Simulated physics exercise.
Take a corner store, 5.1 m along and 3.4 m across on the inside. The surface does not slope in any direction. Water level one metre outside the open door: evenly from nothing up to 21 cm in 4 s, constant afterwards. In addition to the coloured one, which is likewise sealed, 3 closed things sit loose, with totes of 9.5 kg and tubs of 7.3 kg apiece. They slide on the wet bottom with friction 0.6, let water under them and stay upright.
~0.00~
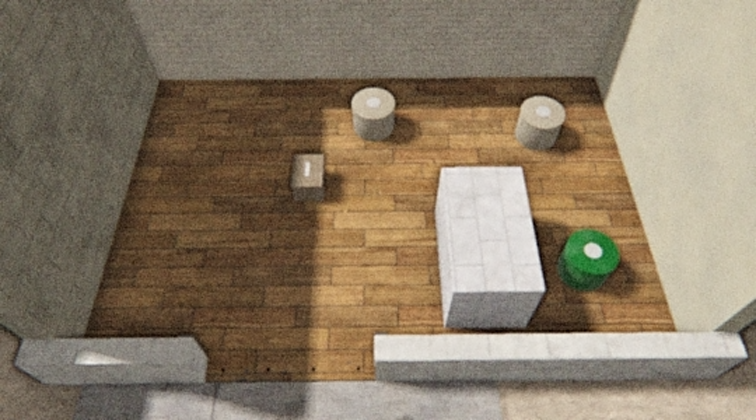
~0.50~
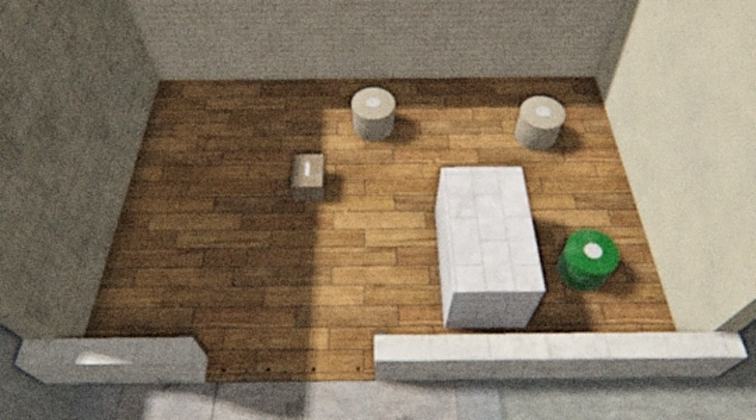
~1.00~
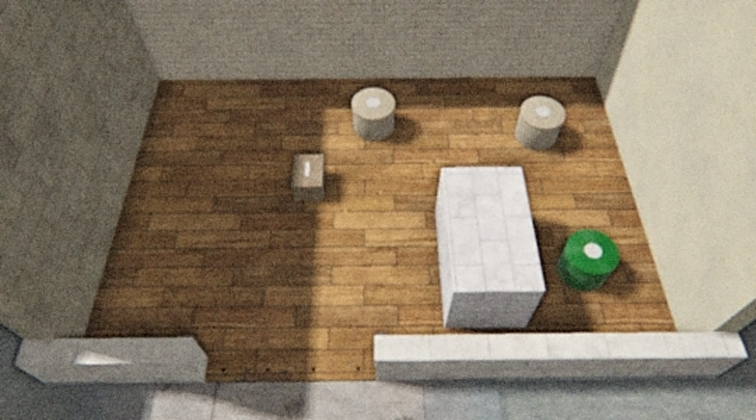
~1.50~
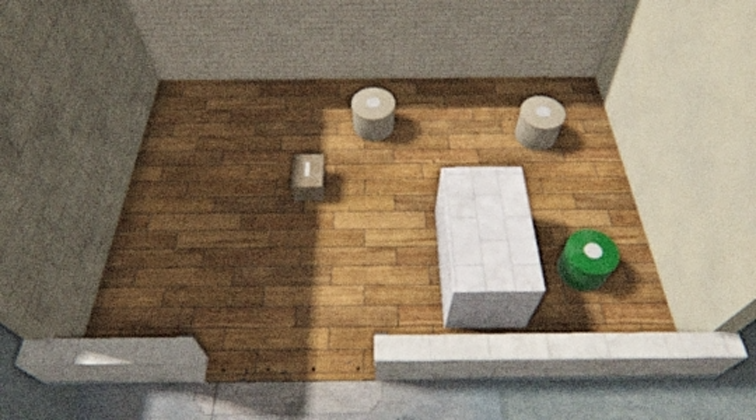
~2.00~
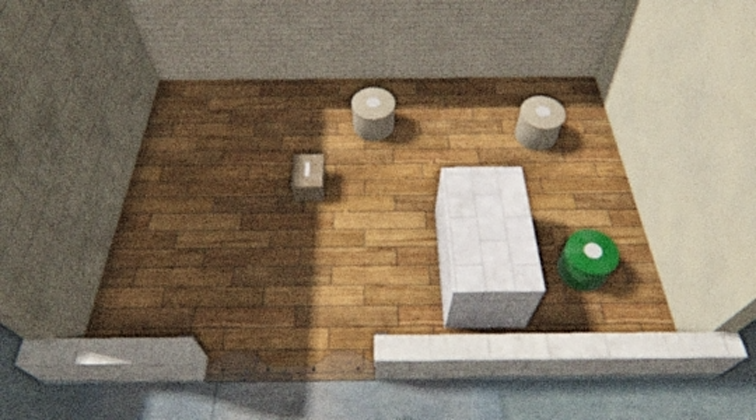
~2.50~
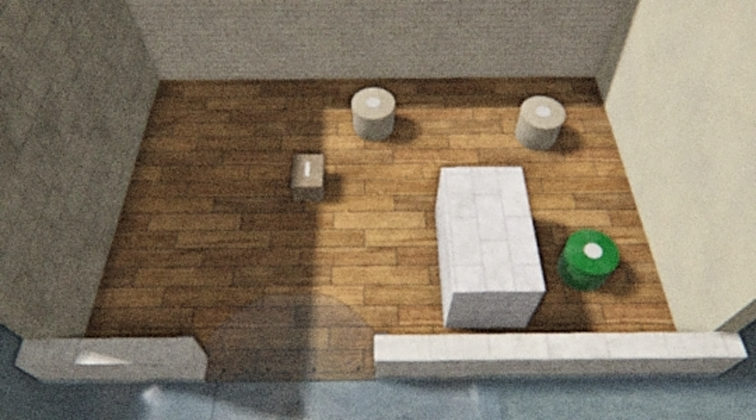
Water slowly spreads over the pale paving outside the open doorway, turning it blue-grey, then slips just inside as a thin, dark, rounded patch on the wooden floor. The green tub, two pale tubs, small box and white block inside all stay still throughout.
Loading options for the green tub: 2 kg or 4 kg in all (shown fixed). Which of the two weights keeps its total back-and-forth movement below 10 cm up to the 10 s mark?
Neither of them.
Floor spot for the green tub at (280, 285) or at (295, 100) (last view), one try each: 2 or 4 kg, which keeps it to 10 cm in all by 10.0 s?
In turn: No mass works; no mass works.
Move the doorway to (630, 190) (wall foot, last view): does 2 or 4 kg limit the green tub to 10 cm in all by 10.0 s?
Result: Neither option suffices.
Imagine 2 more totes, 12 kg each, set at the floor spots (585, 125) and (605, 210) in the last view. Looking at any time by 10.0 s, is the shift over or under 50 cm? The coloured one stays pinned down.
Beyond, below.
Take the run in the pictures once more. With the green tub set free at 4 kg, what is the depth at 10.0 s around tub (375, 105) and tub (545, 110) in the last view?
12 and 5 cm.
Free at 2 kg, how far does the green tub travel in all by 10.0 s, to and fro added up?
Total path: Approx. 50 cm.
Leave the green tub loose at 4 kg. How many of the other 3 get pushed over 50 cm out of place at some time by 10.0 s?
I make it 3.
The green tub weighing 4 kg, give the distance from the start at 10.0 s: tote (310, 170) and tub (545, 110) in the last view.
Respectively 140 and 80 cm.
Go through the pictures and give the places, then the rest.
The green tub at (593, 251), on the bottom; 0.0 m2 under water; 0 of 4 have shifted, in the first picture.
The green tub at (593, 251) rests on the ground; water covers 0.0 m2; 0 of 4 have shifted, in the second picture.
The green tub at (593, 251) rests on the ground; water covers 0.0 m2; 0 of 4 have shifted, in the third picture.
The green tub at (593, 251), on the bottom; water covers 0.0 m2; 0 of 4 have shifted, in the fourth picture.
The green tub at (593, 251) rests on the ground; water covers 0.0 m2; 0 of 4 have shifted, in the fifth picture.
The green tub at (593, 251) rests on the ground; water covers 0.6 m2; 0 of 4 have shifted, in the sixth picture.
After 3.5 s the green tub would be 0 cm from its start with 2 kg and 0 cm from its start with 4 kg; 0 cm of water round it then.
After 4.5 s the green tub would be 0 cm from its start with 2 kg and 0 cm from its start with 4 kg; 0 cm of water round it then.
After 7.0 s the green tub would be 0 cm from its start with 2 kg and 0 cm from its start with 4 kg; 0 cm of water round it then.
After 10.0 s the green tub would be 48 cm from its start with 2 kg and 25 cm from its start with 4 kg; 3 cm of water round it then.
